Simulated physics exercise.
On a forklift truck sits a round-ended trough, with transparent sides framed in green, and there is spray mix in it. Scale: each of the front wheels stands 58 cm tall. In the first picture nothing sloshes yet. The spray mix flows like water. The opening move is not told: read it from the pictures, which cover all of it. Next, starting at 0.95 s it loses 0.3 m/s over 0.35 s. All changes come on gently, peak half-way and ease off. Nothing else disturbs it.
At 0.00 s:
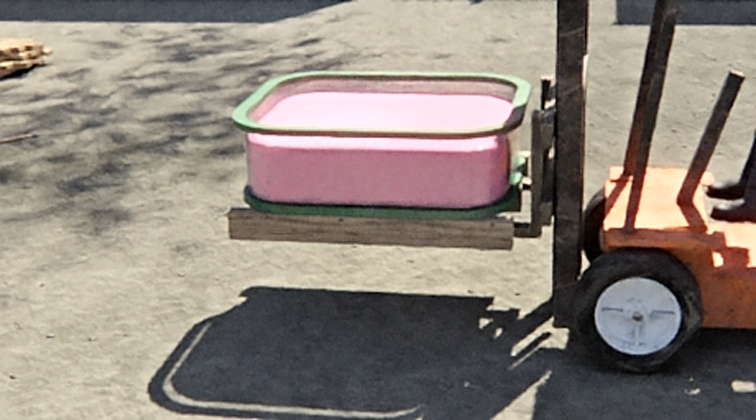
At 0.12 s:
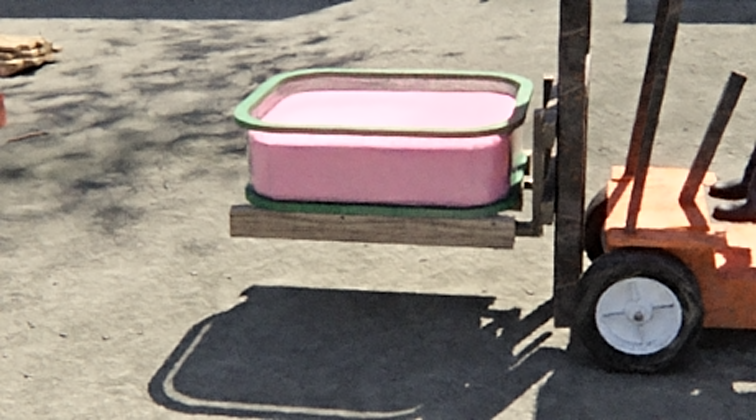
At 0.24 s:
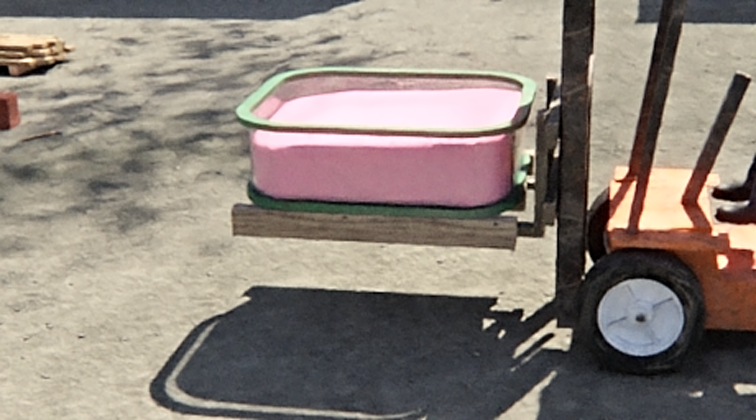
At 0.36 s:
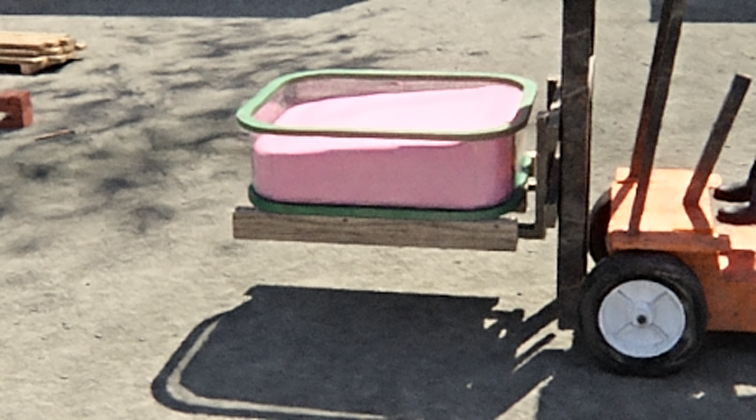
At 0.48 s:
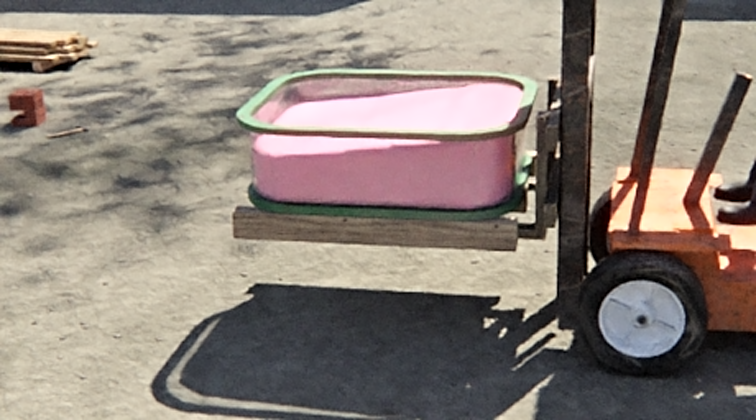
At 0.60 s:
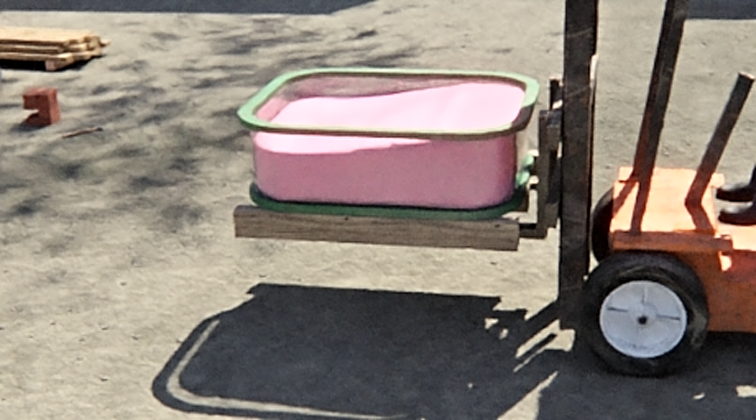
In a sunlit yard, a forklift rolls left, and its trough's pink liquid slopes up rightward.
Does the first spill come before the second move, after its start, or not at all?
The first spill: After.
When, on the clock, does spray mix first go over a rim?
Near 2.8 s.
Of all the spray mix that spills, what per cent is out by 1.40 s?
Some 0 per cent by then.
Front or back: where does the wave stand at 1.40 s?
At the front.
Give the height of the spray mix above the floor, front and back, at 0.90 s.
Front 28 cm, back 30 cm.
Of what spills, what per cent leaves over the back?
About 20 per cent.
Then, 0.90 s in, the surface is 28 cm up at the front and 29 cm at the back; nothing has left.
Then, 1.40 s in, the surface is 42 cm up at the front and 19 cm at the back; nothing has left.
Then, 1.90 s in, the surface is 26 cm up at the front and 34 cm at the back; nothing has left.
Then, 4.28 s in, 1 per cent is out, mostly over the front, some over the back; the first of it left at about 2.80 s, and the second move began at 0.95 s.
